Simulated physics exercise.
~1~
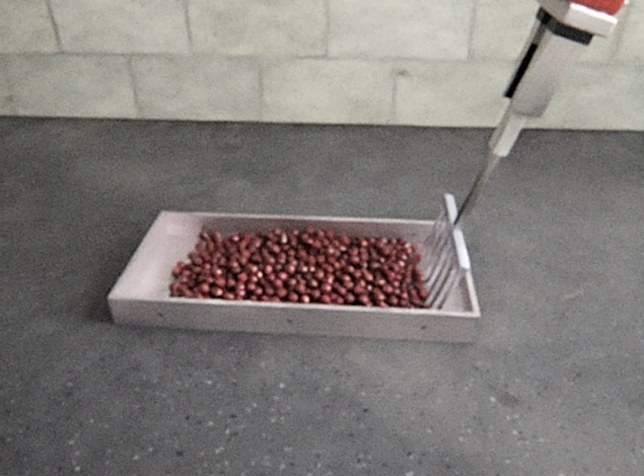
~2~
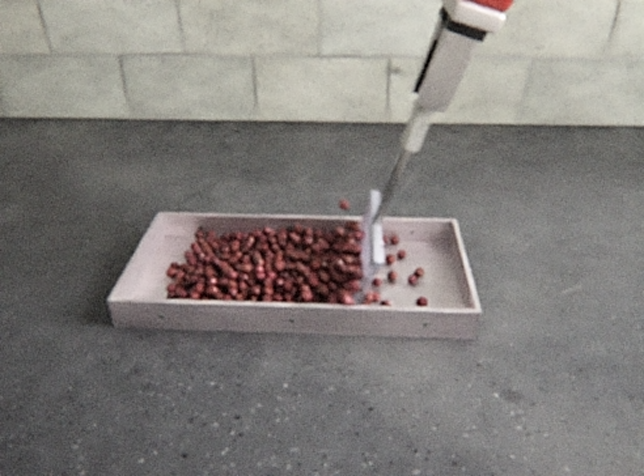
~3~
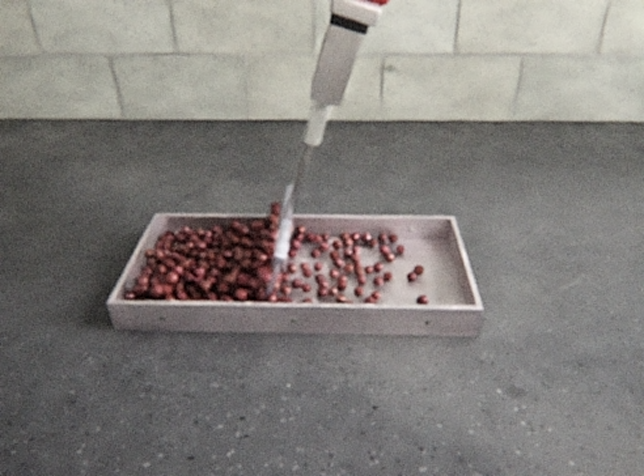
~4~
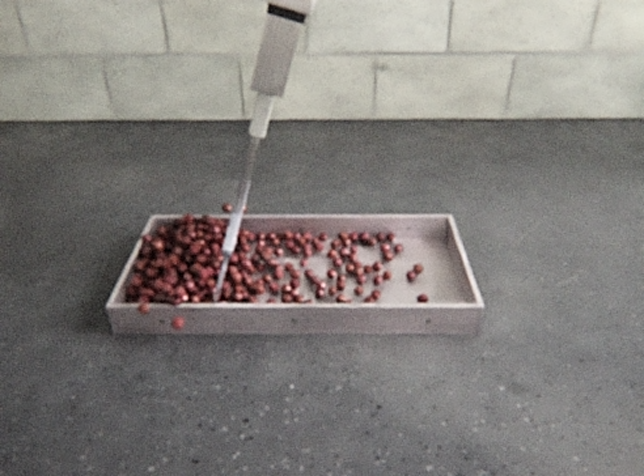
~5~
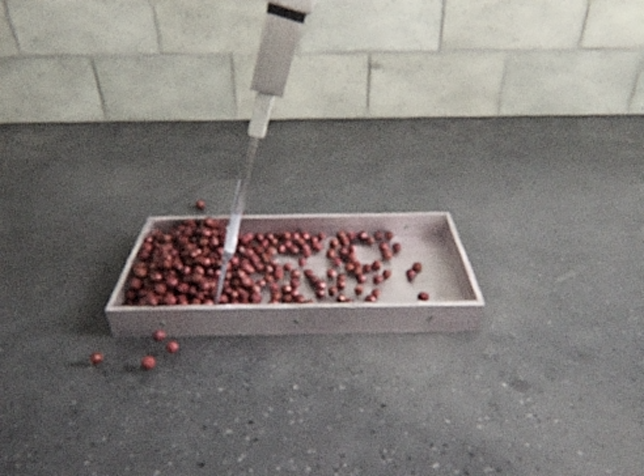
On a dark grey speckled counter before a pale tiled wall, seen from the front and slightly above, sits a shallow, pale pinkish trough holding a layer of dark red beads. A robot's gripper holds a clear-toothed comb at the trough's right end. The comb sweeps left through the beads, pushing them into a heap and leaving a scattered trail behind it. As it nears the left end, a few beads spill over the front edge. The comb then stops, with most beads crowded at the left and a few lying on the counter.
